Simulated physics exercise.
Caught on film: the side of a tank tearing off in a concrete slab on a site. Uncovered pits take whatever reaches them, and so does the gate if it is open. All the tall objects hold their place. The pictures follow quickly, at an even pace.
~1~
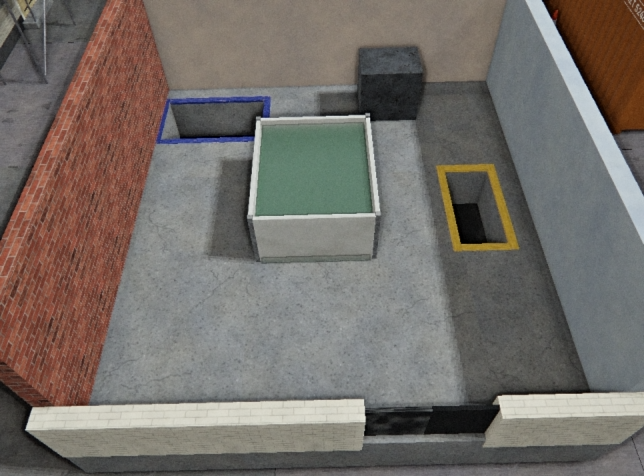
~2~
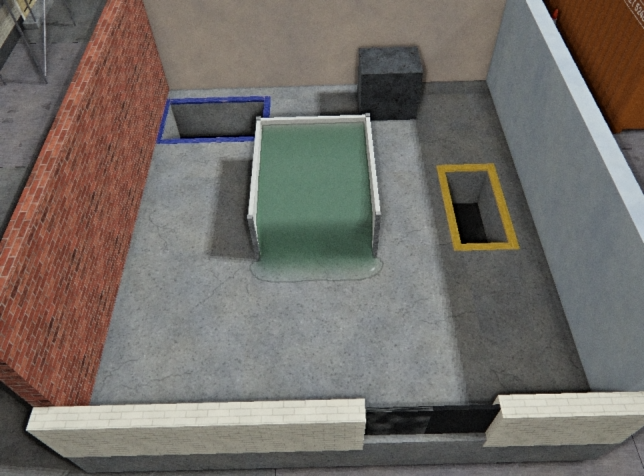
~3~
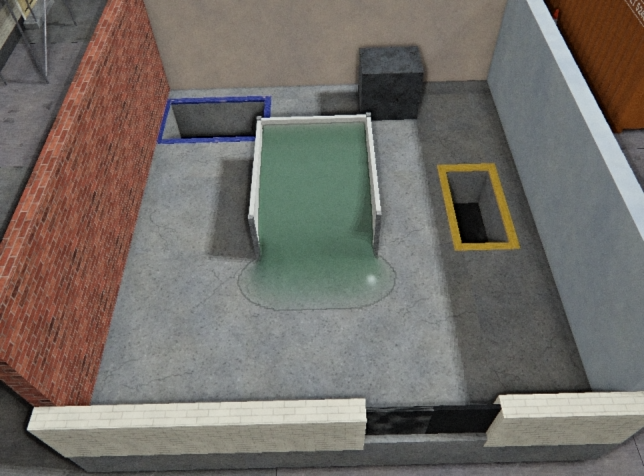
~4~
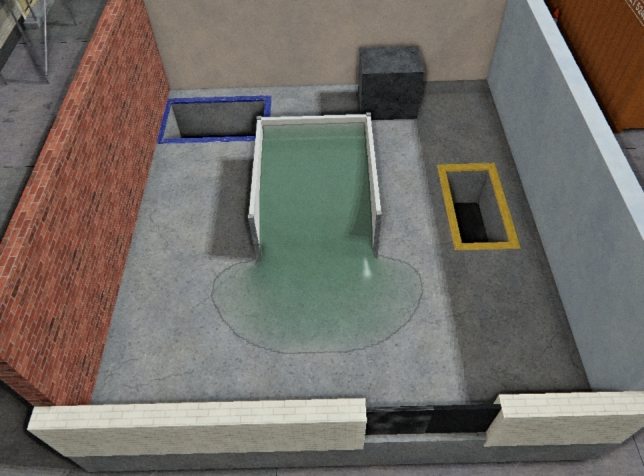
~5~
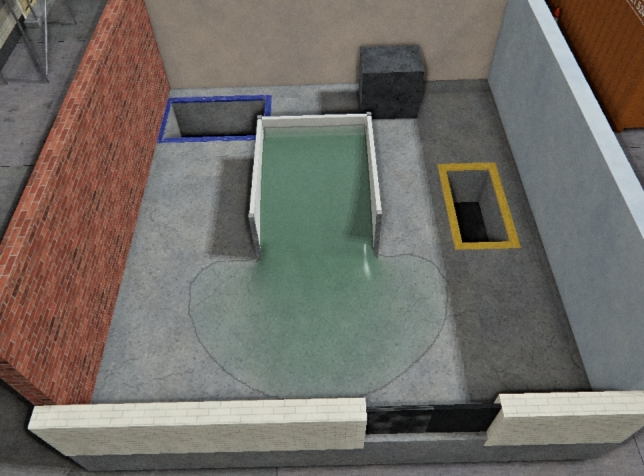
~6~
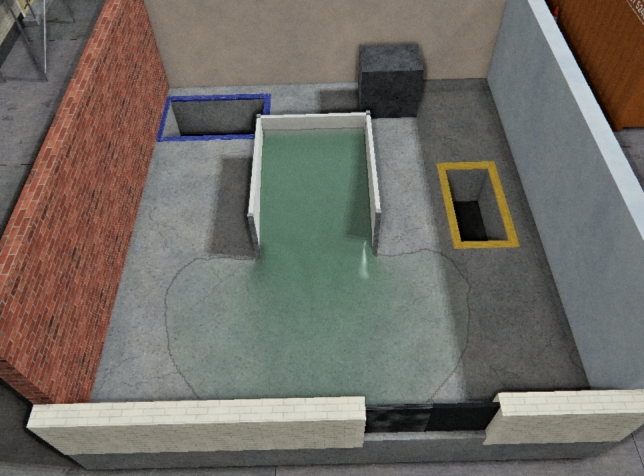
Greenish water burst out of the open front of a pale tank and spread across the grey concrete slab in a widening rounded pool, reaching the low cream wall at the near edge.
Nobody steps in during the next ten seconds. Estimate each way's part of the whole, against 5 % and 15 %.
One by one: The gate takes not even 5 %; the yellow pit takes above 15 %; the blue pit takes above 15 %.
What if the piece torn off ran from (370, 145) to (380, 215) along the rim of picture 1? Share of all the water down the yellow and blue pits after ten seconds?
In per cent: Yellow 65, blue 2.
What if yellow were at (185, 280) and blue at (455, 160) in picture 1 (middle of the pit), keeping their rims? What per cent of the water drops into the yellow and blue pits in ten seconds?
Per cent: Yellow 30, blue 30.
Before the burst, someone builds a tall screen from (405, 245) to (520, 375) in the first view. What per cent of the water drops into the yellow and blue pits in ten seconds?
Per cent: Yellow 12, blue 30.
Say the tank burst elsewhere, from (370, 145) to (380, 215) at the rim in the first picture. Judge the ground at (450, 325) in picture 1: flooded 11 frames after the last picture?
There: Wet.
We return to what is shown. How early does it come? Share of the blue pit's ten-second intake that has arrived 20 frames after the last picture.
About 0 per cent.
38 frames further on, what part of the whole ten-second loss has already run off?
Close to 55 %.
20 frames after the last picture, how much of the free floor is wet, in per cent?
I make it 65 per cent.
A moment on, water covers 35 % of the floor; the gate 0 %, the yellow pit 0 %, the blue pit 0 %.
Next, water covers 35 % of the floor; the gate 0 %, the yellow pit 0 %, the blue pit 0 %.
Then, water covers 65 % of the floor; the gate 0 %, the yellow pit 3 %, the blue pit 0 %.
Later, water covers 85 % of the floor; the gate 0 %, the yellow pit 14 %, the blue pit 13 %.
In the end, water covers 100 % of the floor; the gate 0 %, the yellow pit 23 %, the blue pit 25 %.
